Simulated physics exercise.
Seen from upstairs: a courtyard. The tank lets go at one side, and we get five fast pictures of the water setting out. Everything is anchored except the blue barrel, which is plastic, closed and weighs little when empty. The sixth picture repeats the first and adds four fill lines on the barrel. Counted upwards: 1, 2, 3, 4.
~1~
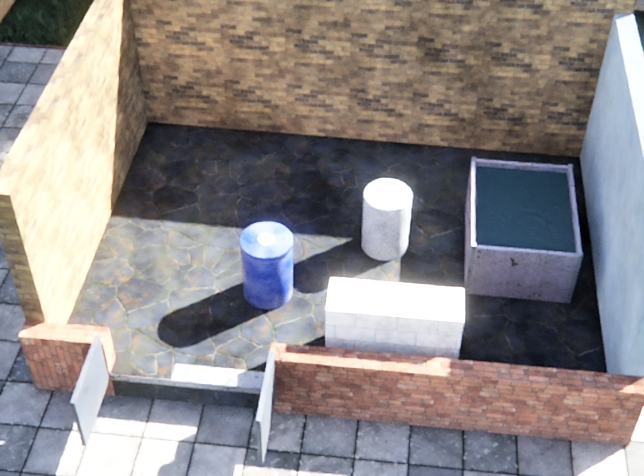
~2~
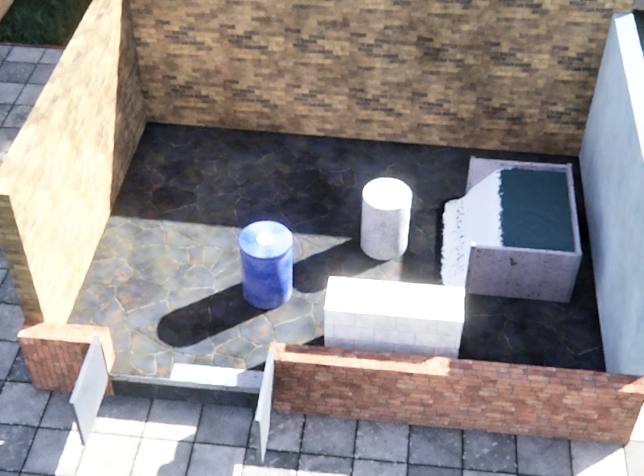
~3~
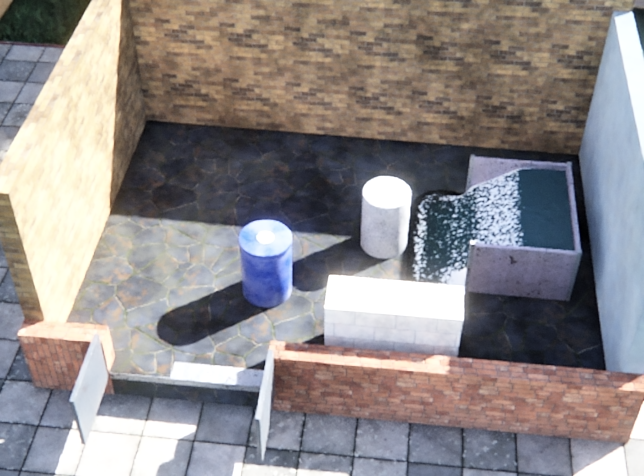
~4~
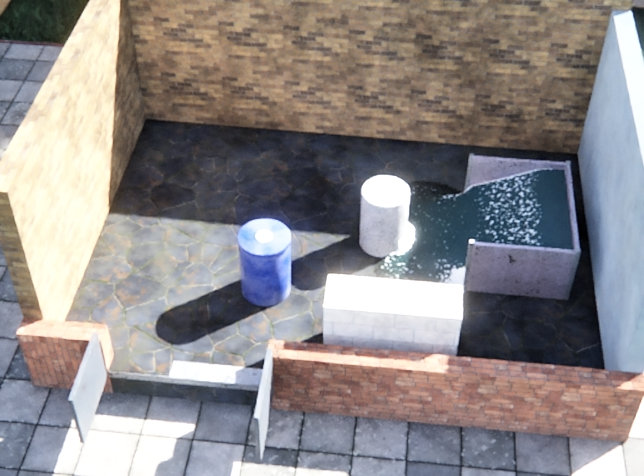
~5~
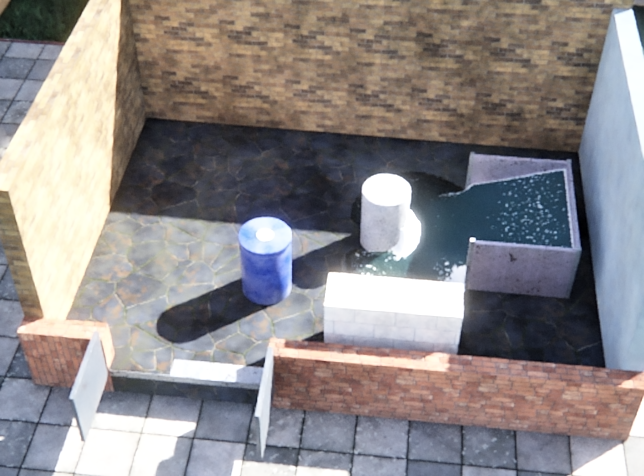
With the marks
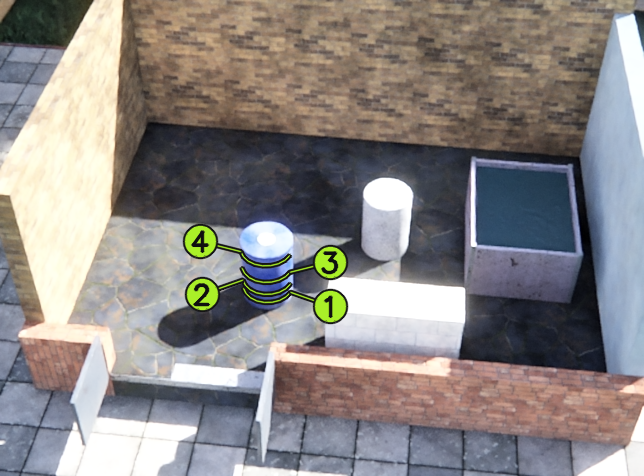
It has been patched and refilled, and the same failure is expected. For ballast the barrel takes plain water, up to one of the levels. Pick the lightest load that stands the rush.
Mark 2.
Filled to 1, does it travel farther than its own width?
No.
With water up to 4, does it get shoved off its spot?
No, not at all.
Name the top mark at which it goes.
Here it is mark 1.
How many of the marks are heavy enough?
Three of them.
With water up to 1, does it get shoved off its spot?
Yes, that goes wrong.
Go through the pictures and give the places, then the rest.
Lid of the blue barrel at (266, 240); tank full, its middle at (523, 210); open gate at (190, 338).
Water covers 3 % of the ground, mostly out of sight from here.
Water covers 5 % of the ground, mostly out of sight from here.
Water covers 8 % of the ground, mostly out of sight from here.
Lid of the blue barrel at (264, 235); water covers 12 % of the ground, mostly out of sight from here.
On the marked copy, 1 at (264, 302); 2 at (263, 294); 3 at (263, 282); 4 at (262, 265); from the bottom up 1, 2, 3, 4.
With 1, it is pushed about half its own width away.
With 2, it does not move.
With 3, it does not move.
With 4, it does not move.
